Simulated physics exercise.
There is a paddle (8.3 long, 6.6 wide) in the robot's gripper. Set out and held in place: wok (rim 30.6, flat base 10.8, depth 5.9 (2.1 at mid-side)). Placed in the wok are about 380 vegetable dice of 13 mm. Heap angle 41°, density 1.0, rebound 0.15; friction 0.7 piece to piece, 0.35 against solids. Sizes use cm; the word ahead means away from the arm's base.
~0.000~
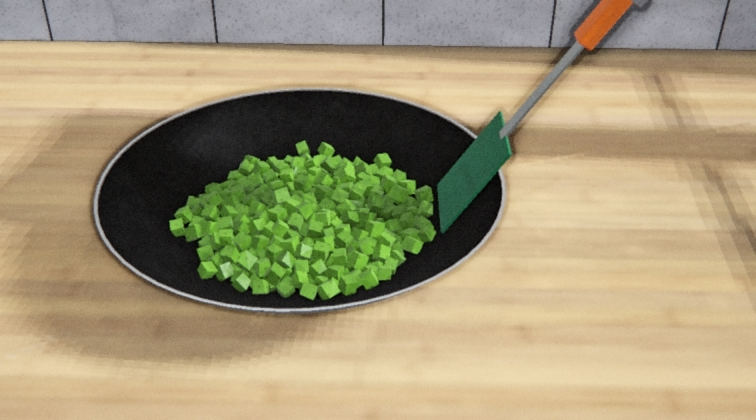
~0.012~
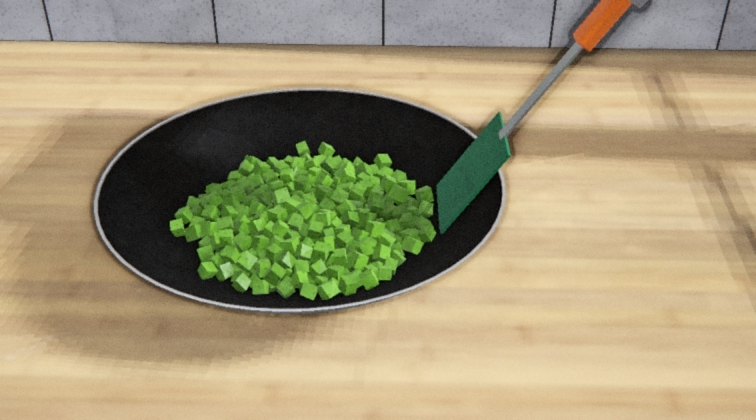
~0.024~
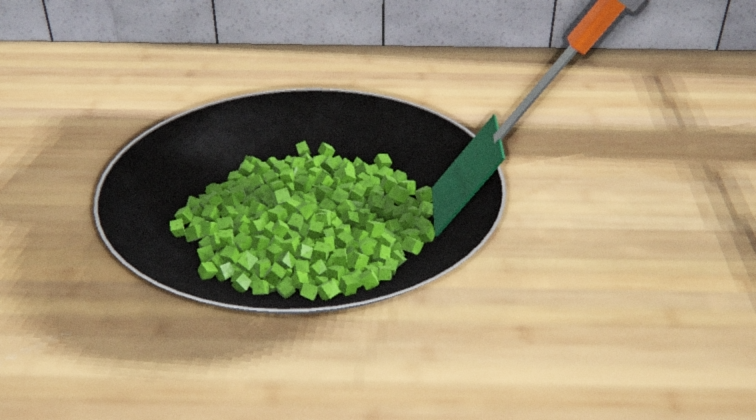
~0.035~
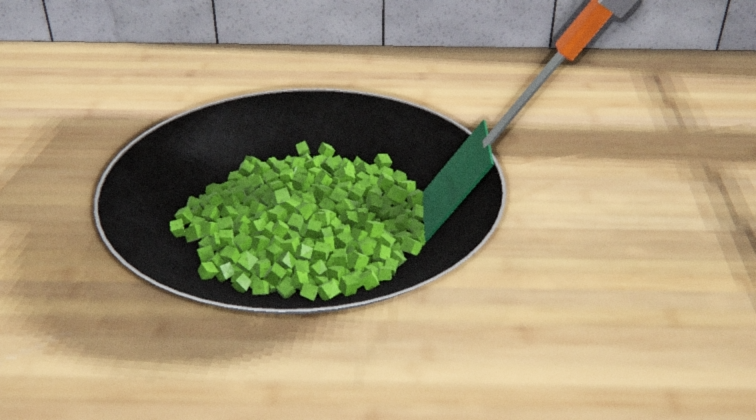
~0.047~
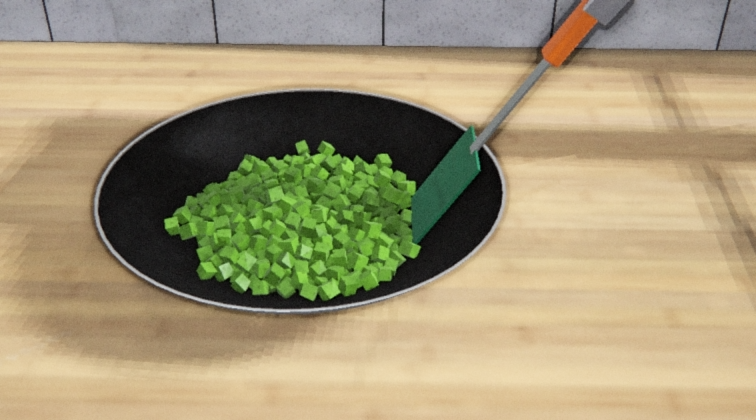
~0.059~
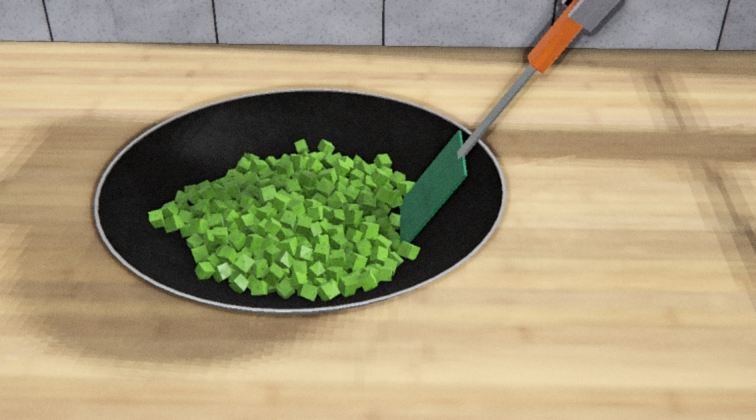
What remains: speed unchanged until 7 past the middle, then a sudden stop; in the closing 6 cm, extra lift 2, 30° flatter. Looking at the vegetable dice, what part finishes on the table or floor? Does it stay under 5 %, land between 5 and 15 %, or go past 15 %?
It lands between 5 and 15 %.
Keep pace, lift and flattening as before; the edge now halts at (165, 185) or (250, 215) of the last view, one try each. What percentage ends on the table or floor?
35 % and 0 %.
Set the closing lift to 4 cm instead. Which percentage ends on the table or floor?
Result: Approx. 10 %.
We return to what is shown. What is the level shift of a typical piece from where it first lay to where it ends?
Distance: Near 6 cm.
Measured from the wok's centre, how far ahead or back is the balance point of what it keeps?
Offset forward: Around 5.5 cm.
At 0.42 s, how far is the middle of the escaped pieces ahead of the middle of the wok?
Around 20 centimetres ahead.
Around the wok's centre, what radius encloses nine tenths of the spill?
25 cm.
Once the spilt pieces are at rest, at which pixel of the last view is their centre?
Near (62, 231) in the last picture.
After 0.13 s, sloping 57°, highest piece 8 above the table; 374 in the wok, 1 on the blade or in flight.
After 0.19 s, sloping 48°, highest piece 8 above the table; 370 in the wok, 5 on the blade or in flight.
After 0.42 s, sloping 27°, highest piece 8 above the table; 344 in the wok, 30 on the table or floor, 1 on the blade or in flight.
After 1.47 s, sloping 27°, highest piece 7 above the table; 342 in the wok, 33 on the table or floor.
At rest, 342 in the wok, 33 on the table or floor. That is 9 % on the table or floor.
